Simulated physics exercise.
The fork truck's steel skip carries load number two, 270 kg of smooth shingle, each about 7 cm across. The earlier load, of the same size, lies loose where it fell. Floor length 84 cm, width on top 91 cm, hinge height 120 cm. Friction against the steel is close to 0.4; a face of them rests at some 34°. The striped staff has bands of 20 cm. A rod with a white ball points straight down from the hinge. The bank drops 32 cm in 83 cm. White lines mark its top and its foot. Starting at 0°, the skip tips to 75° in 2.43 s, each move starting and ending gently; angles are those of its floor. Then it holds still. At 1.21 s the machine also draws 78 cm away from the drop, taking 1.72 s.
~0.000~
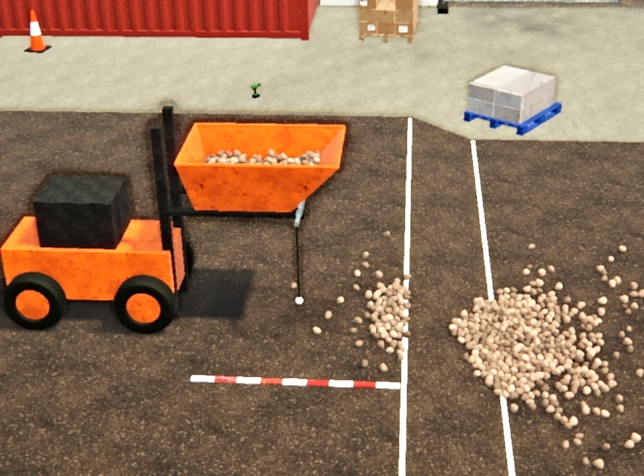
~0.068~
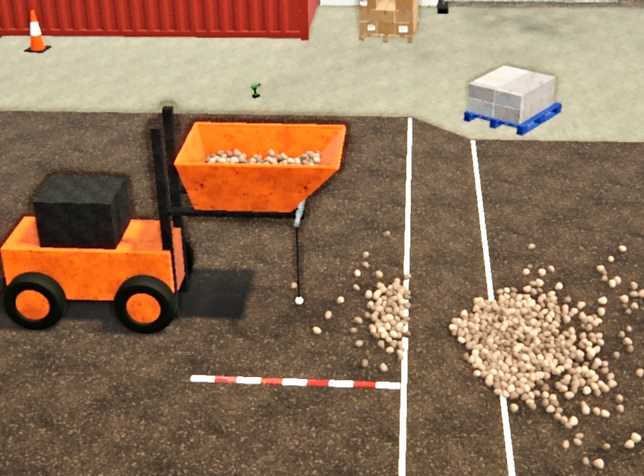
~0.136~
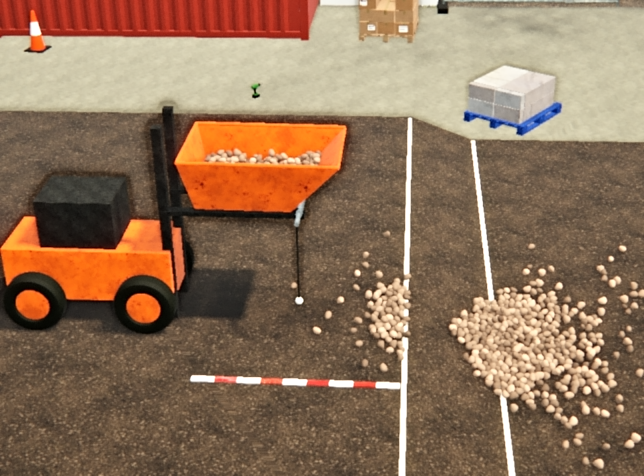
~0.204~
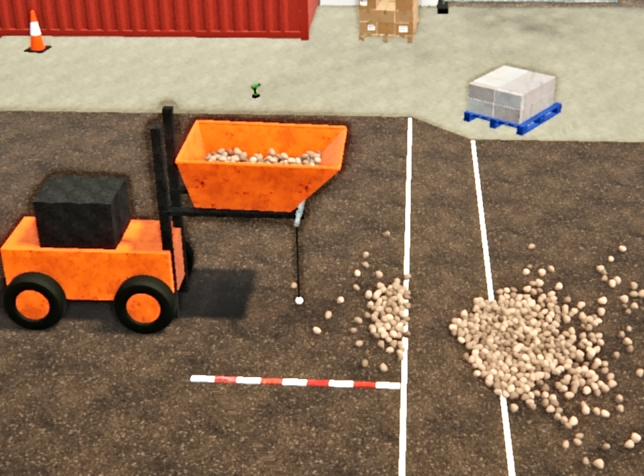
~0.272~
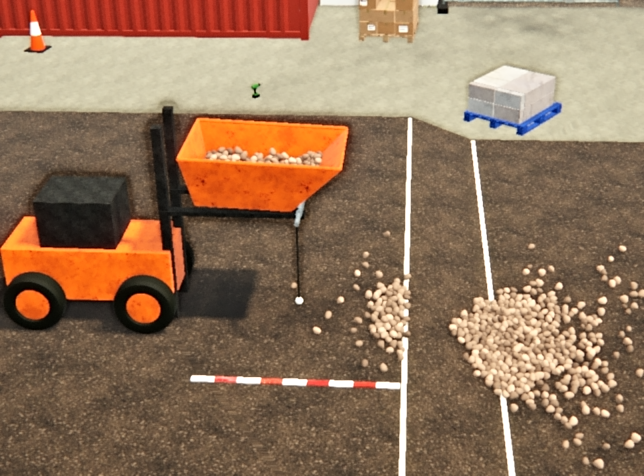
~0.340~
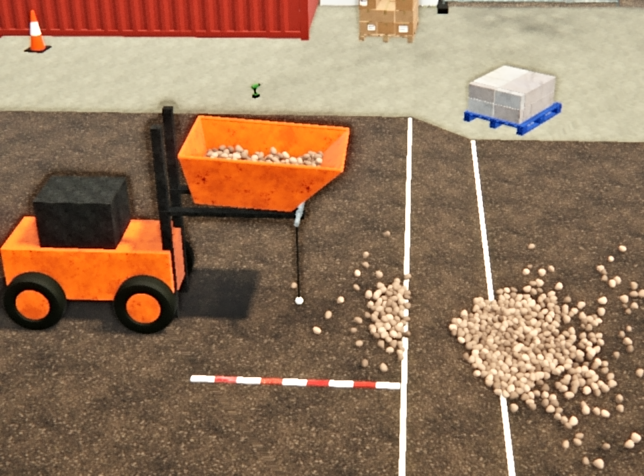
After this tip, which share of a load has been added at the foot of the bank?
Some 6 per cent is added.
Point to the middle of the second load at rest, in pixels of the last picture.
Their middle is at about (366, 311).
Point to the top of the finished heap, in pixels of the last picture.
Near (362, 300).
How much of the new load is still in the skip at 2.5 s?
About 10 per cent.
After 1.8 s the floor is at 63°; in per cent of one load, 94 in the skip, 37 on the top or the slope, 67 at the foot of the bank; the foremost stones are past the picture's edge.
After 2.5 s the floor is at 75°; in per cent of one load, 12 in the skip, 119 on the top or the slope, 67 at the foot of the bank; the foremost stones are past the picture's edge.
After 3.4 s the floor is at 75°; in per cent of one load, 0 in the skip, 126 on the top or the slope, 72 at the foot of the bank; the foremost stones are past the picture's edge.
After 5.8 s the floor is at 75°; in per cent of one load, 0 in the skip, 124 on the top or the slope, 74 at the foot of the bank; the foremost stones are past the picture's edge. Net gain at the foot of the bank, 6.
